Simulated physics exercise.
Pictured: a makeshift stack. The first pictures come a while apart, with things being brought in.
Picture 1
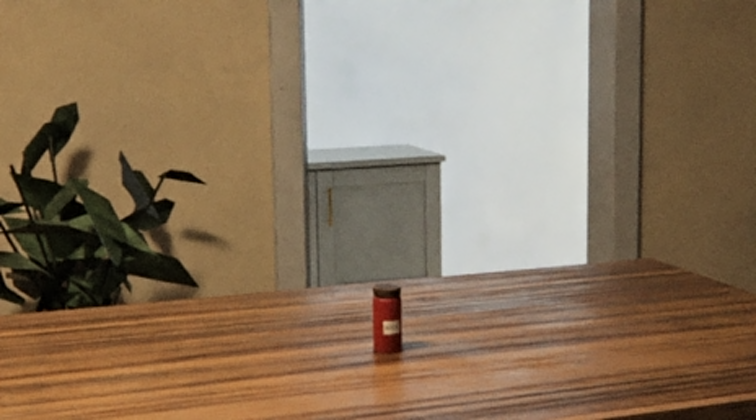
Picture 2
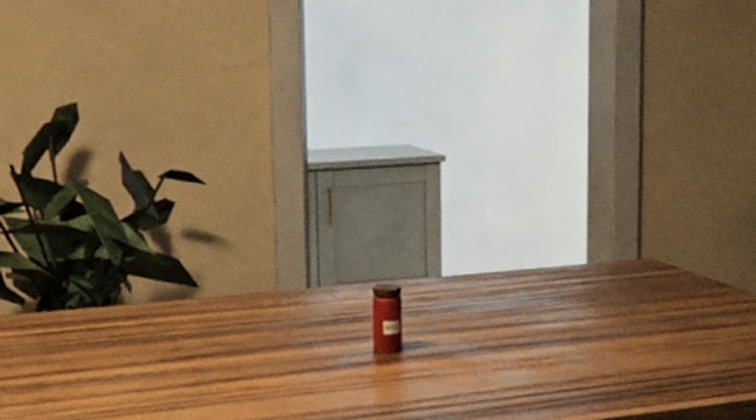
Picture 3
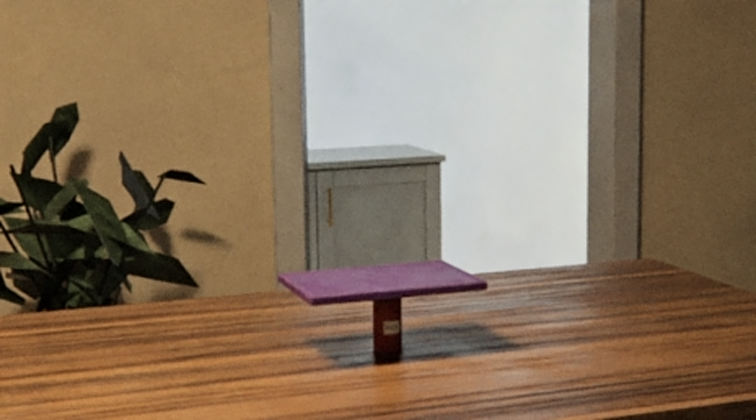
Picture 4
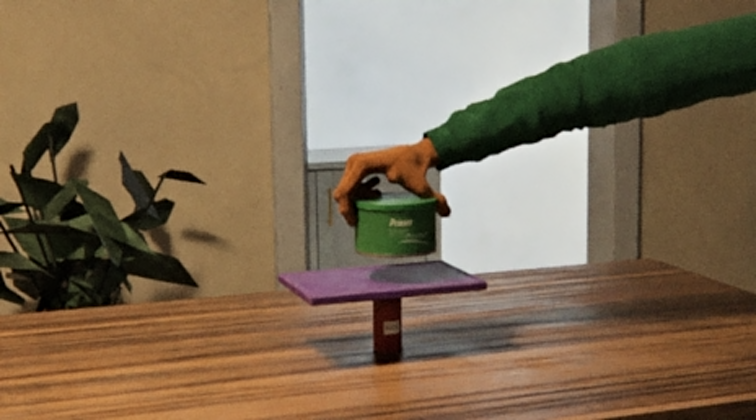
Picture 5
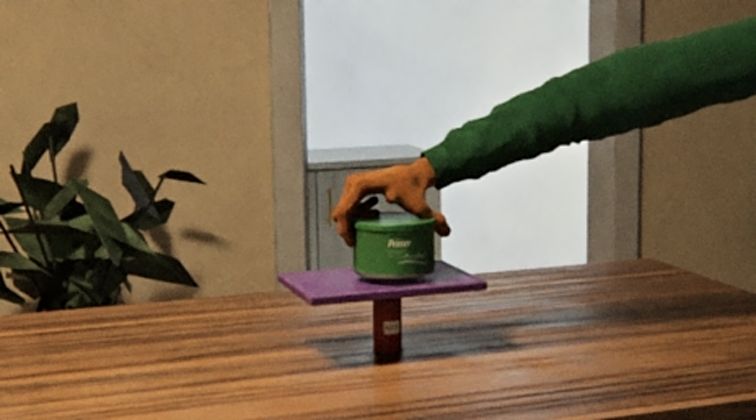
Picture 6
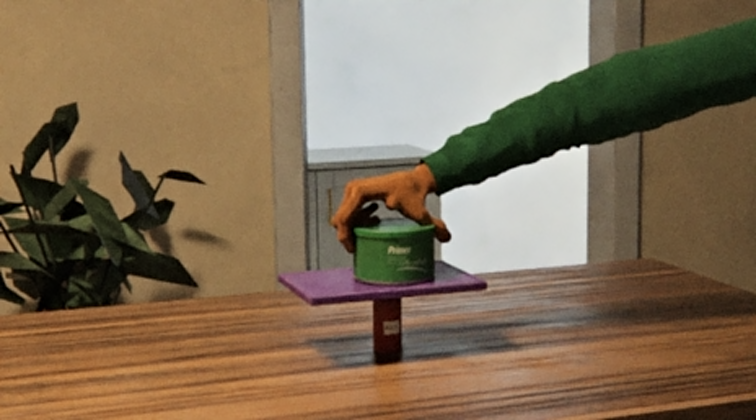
We see a small red jar with a dark cap on a wooden table, then a flat purple lid resting across its top, before a green-sleeved arm lowers a green tub onto the lid and keeps hold of it.
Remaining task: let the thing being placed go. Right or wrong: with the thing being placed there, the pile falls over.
Wrong, the pile stays up.
Then, 0.30 s after the last picture, nothing has stirred.
Then, 0.70 s after the last picture, green tub resting near (394, 251).
At rest, all 3 in place. Seen from the same camera at the end, green tub near (394, 251). The stack stays up.
